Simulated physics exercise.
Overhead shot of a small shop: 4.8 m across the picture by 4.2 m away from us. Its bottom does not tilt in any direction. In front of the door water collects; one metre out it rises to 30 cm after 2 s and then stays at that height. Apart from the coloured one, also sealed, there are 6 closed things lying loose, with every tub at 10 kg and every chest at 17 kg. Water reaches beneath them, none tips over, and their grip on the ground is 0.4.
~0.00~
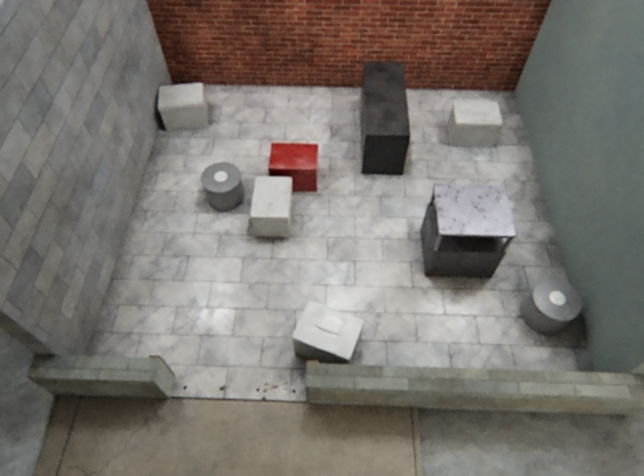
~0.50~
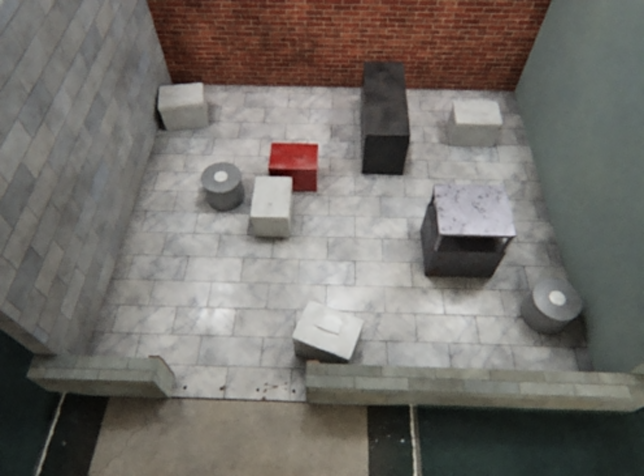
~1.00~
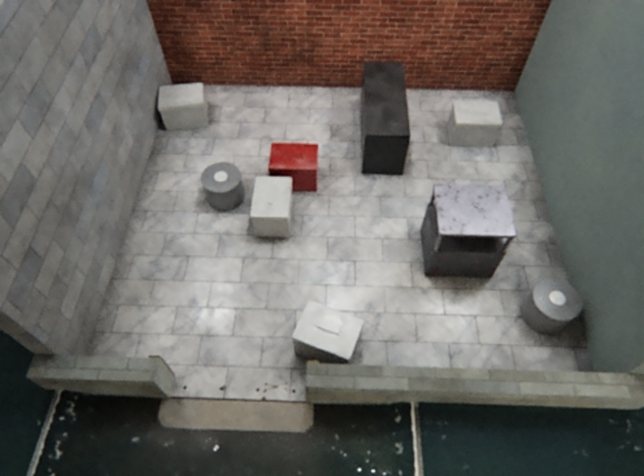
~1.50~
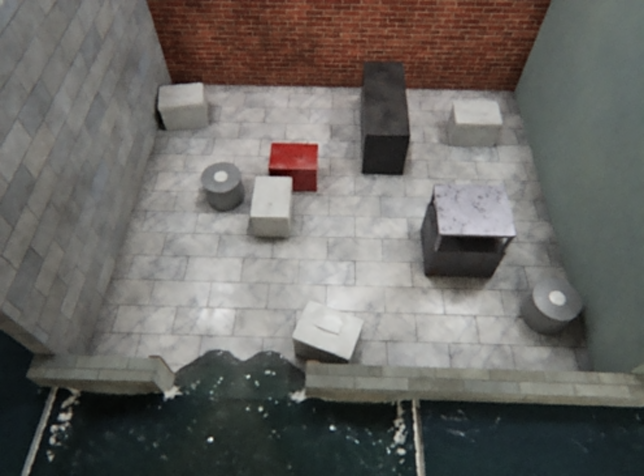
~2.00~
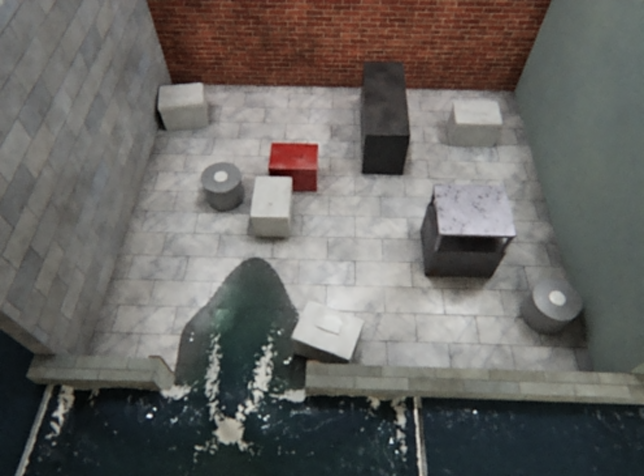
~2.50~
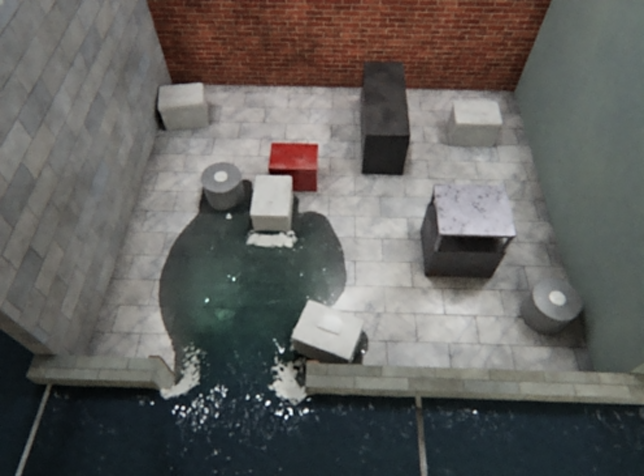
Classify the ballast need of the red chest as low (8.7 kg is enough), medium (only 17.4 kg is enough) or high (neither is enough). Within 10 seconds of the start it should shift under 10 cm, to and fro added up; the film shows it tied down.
High.
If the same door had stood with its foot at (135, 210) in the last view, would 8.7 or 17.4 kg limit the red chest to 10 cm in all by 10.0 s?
Under that setup, neither option succeeds.
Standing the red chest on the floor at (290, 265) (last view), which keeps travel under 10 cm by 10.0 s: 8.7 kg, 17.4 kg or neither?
So neither weight works.
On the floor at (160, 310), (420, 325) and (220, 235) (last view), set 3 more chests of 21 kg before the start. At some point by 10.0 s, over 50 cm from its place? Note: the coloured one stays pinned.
One by one: Not far enough, not far enough and too far.
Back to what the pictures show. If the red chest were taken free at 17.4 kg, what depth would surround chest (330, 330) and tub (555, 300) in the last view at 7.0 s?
First about 2 cm, second about 2 cm.
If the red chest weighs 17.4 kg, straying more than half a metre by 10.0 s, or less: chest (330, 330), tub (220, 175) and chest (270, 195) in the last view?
Results in sequence: Threshold not reached; threshold exceeded; threshold exceeded.
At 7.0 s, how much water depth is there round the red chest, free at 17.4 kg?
Something like 17 centimetres.
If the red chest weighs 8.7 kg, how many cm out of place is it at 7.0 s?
120 cm.
After 3.5 s the red chest would be 56 cm from its start with 8.7 kg and 30 cm from its start with 17.4 kg; 5 cm of water round it then.
After 4.5 s the red chest would be 152 cm from its start with 8.7 kg and 112 cm from its start with 17.4 kg; 6 cm of water round it then.
After 7.0 s the red chest would be 122 cm from its start with 8.7 kg and 149 cm from its start with 17.4 kg; 17 cm of water round it then.
After 10.0 s the red chest would be 91 cm from its start with 8.7 kg and 151 cm from its start with 17.4 kg; 15 cm of water round it then.
